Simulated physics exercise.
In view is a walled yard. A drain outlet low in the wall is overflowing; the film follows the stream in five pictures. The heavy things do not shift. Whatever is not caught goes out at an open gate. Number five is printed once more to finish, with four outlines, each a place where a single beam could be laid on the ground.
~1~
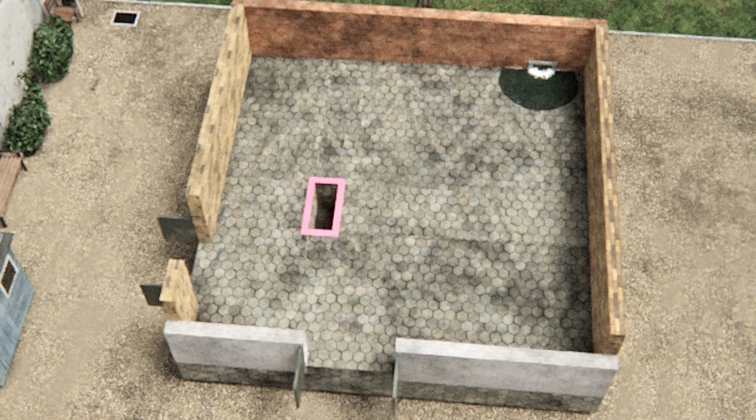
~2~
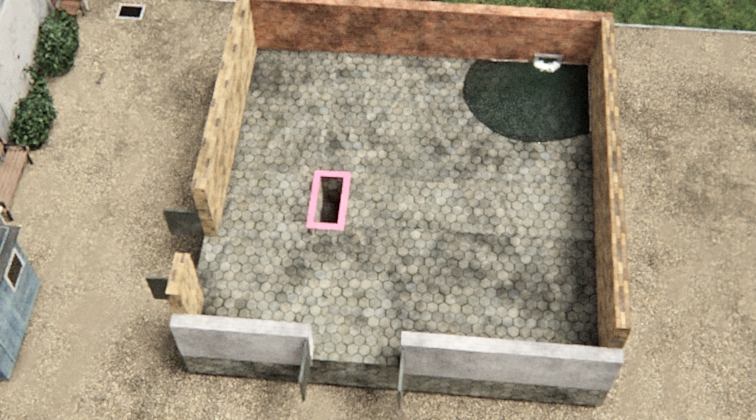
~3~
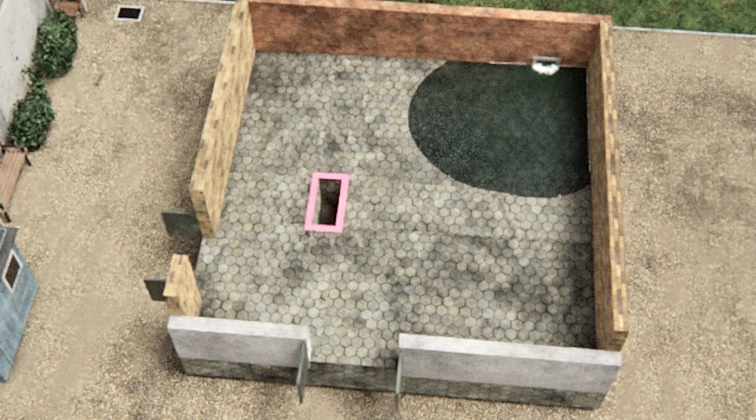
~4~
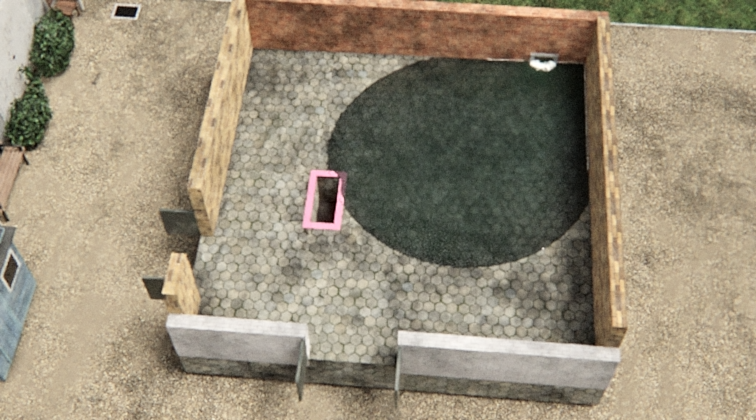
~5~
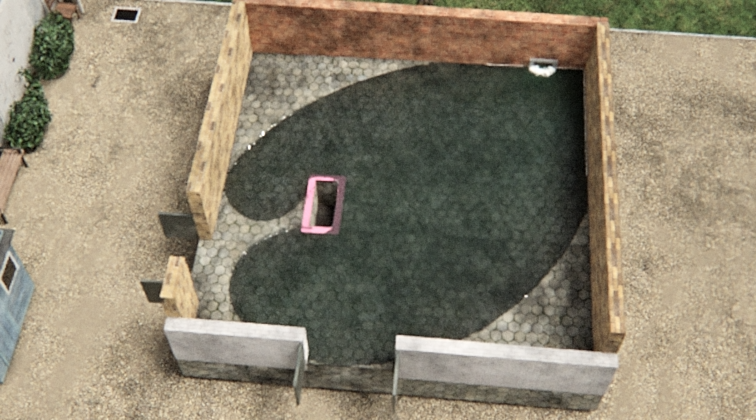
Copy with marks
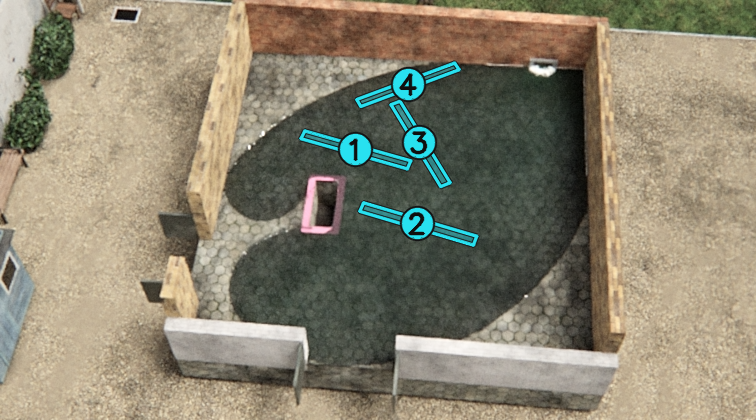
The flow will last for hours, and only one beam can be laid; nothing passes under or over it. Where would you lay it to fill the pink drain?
Position 2.
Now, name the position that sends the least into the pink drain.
That would be 3.
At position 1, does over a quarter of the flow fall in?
No.
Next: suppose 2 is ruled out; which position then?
Here it is position 4.
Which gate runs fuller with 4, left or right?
The left gate.
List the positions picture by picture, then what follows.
Outfall at (542, 66); pink drain at (324, 206); open gate at (205, 274); open gate at (352, 357); 3 % of the ground under water, visible out to (564, 103); pink drain still dry, in the first frame.
In the second frame, 10 % of the ground under water, visible out to (484, 121); pink drain still dry.
In the third frame, 22 % of the ground under water, visible out to (424, 152); pink drain still dry.
In the fourth frame, 43 % of the ground under water, visible out to (379, 235); pink drain still dry.
In the fifth frame, 70 % of the ground under water, visible out to (250, 307); pink drain taking water.
In cyan, 1 from (302, 134) to (409, 164); 2 from (361, 207) to (475, 240); 3 from (395, 102) to (445, 184); 4 from (358, 102) to (456, 66).
For position 1, about 13 % of the stream goes into the pink drain, about 87 % out by the gates.
For position 2, about 38 % of the stream goes into the pink drain, about 61 % out by the gates.
For position 3, about 2 % of the stream goes into the pink drain, about 98 % out by the gates.
For position 4, about 25 % of the stream goes into the pink drain, about 75 % out by the gates.
